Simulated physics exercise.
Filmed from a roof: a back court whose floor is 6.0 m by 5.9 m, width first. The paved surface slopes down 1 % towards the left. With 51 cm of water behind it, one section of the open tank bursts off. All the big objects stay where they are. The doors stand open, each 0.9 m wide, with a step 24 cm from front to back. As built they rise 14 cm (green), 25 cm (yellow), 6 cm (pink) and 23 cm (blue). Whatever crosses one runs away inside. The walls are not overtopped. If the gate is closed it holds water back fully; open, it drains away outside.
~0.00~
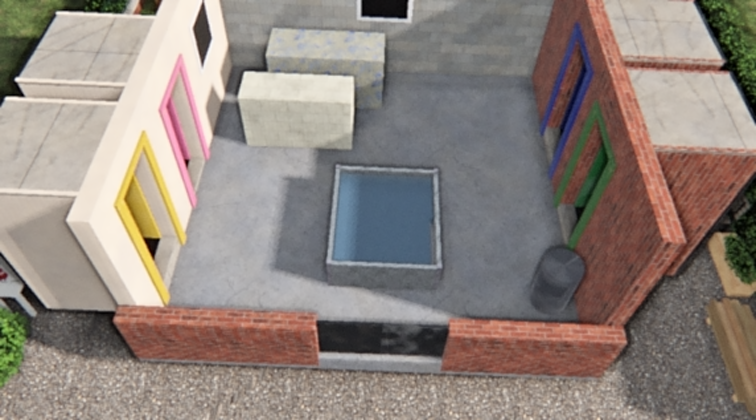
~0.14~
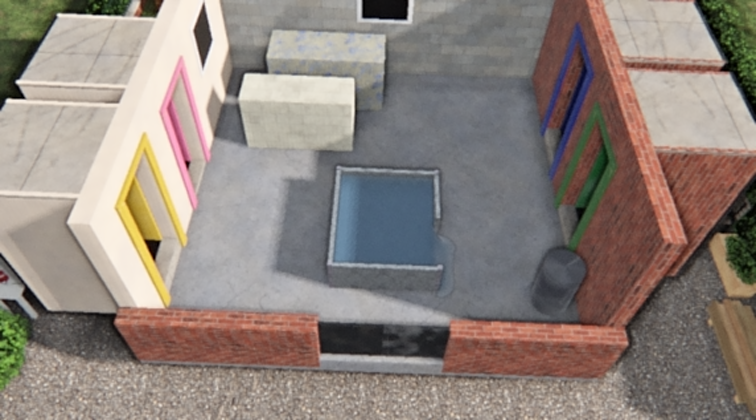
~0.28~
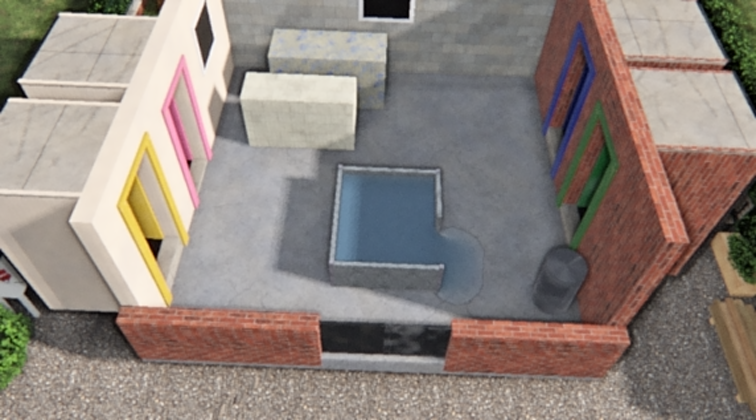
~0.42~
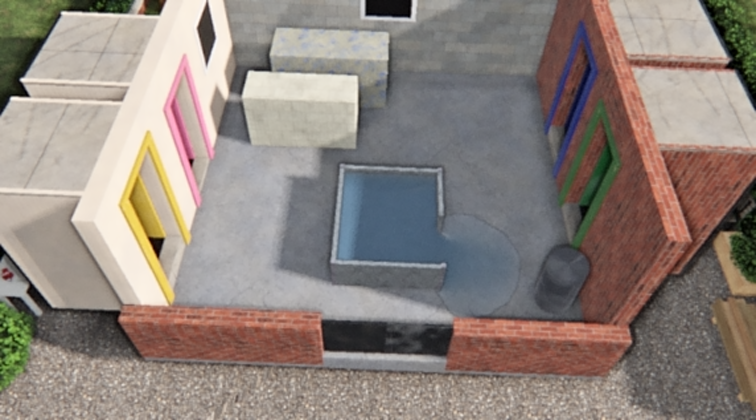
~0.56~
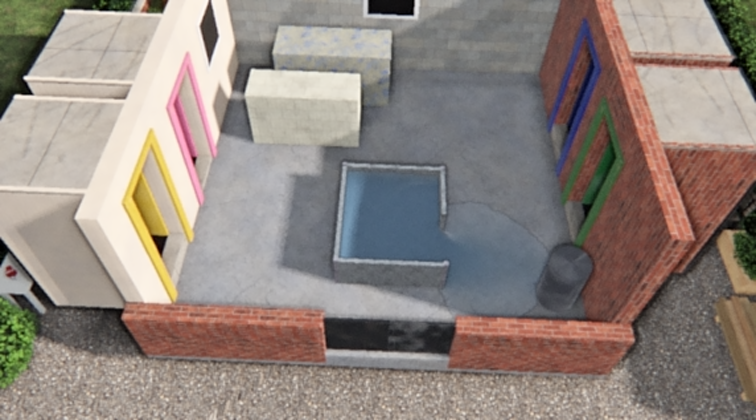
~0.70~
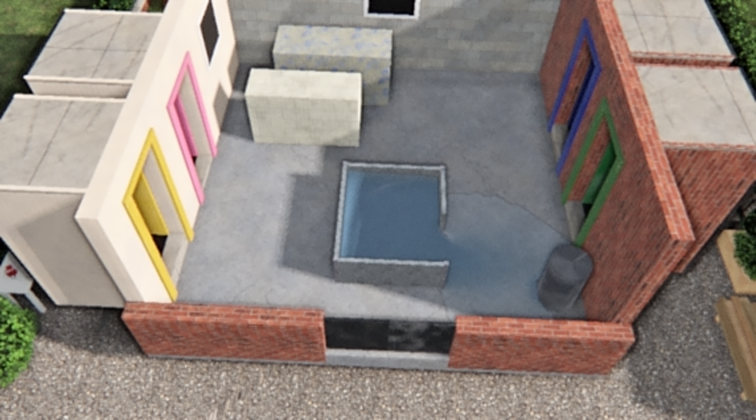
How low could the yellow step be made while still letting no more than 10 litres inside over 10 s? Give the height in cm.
Close to 5.5 cm is just enough.
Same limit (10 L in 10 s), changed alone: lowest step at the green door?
About 18 cm at green.
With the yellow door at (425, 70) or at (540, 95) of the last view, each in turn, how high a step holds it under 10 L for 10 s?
Roughly 6.0 and 5.0 cm.
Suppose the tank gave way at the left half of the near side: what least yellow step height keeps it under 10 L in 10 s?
About 15 cm.
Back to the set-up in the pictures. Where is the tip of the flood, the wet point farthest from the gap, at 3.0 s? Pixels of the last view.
At about (538, 78).
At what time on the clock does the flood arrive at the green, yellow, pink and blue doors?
Arrival: Green 0.8 s, yellow 5.0 s, pink 6.5 s, blue 1.8 s.
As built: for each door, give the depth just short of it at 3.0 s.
Depths in cm: Green 16, yellow 0, pink 0, blue 5.
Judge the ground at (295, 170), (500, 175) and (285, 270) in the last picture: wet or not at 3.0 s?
In that order: Still dry, wet, dry.
After 1.4 s water covers 15 % of the floor, deepest (28 cm) near (573, 262); it has not reached the yellow door.
After 3.0 s water covers 35 % of the floor, deepest (20 cm) near (570, 314); it has not reached the yellow door.
After 10.0 s water covers 90 % of the floor, deepest (9 cm) near (239, 67); 7 cm at the yellow door, 0 litres in over its 25 cm step.
At the yellow door as built, the water arrived by 5.0 s and peaked near 9 cm at 5.4 s.
Run again over the same 10 s with other heights there, 15 litres in over 5 cm, 5 litres over 6.5 cm. The limit of 10 litres is kept from about 5.5 cm up.
